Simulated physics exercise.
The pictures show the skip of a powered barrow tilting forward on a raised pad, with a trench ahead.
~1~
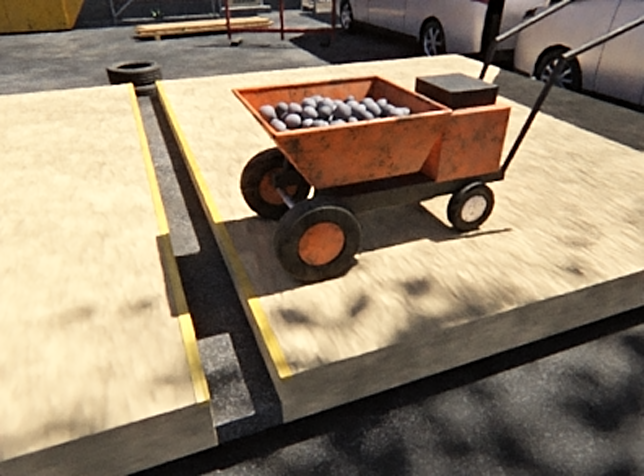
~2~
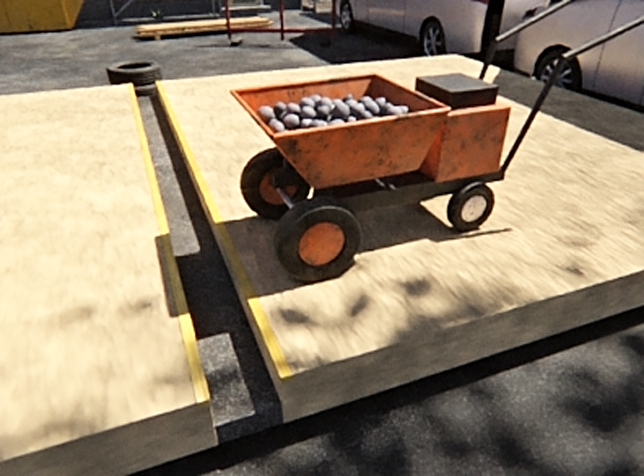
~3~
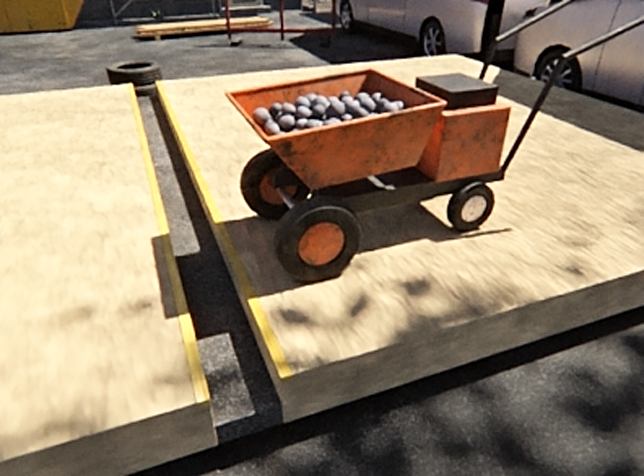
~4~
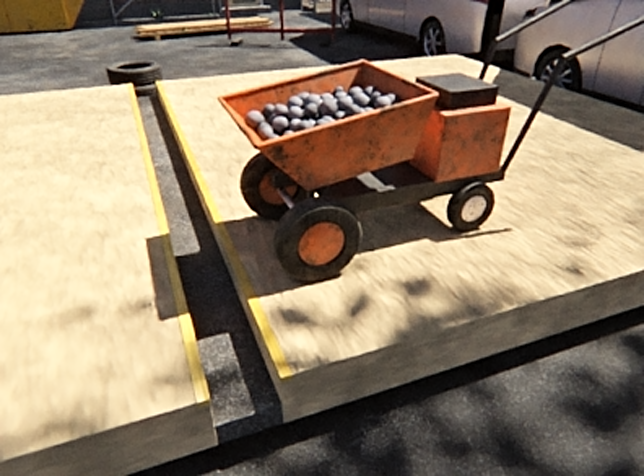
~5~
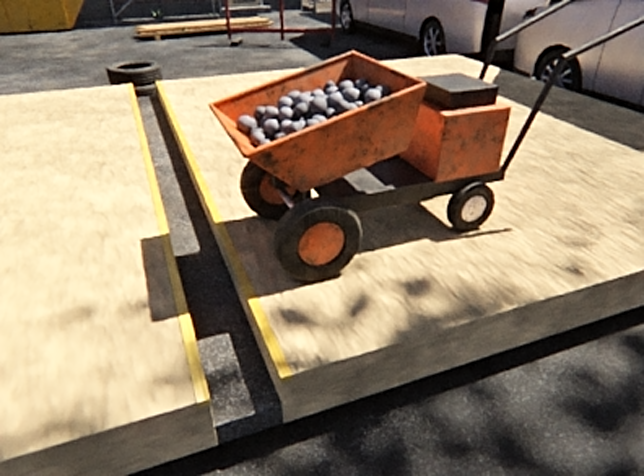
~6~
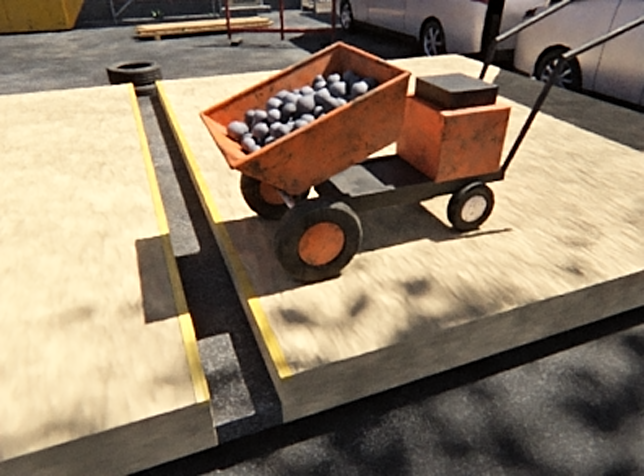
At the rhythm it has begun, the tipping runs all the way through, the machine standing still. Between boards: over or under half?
Below half.
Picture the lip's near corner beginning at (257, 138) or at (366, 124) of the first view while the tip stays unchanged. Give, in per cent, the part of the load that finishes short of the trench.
I'd put it at around 0 percent the first time and 20 percent the second.
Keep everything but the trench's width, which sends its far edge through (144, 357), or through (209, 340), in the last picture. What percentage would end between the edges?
In order: 80 per cent, then 0 per cent.
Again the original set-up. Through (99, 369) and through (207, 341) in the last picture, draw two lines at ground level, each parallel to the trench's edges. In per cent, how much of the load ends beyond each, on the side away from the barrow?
I'd say some 20 in a hundred, and after that 70 in a hundred.
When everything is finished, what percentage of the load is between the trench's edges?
It comes to about 20 per cent of the load.
Just after the last frame, skip tipped steeply; every one in the skip.
A moment on, skip tipped right over; roughly two thirds in the skip; just a few in or heaped over the trench; roughly a third beyond it; just a few falling.
Further on, skip tipped right over; roughly a quarter in the skip; about a tenth in or heaped over the trench; roughly two thirds beyond it.
When it is over, skip tipped right over; about a tenth in the skip; roughly a quarter in or heaped over the trench; roughly two thirds beyond it.
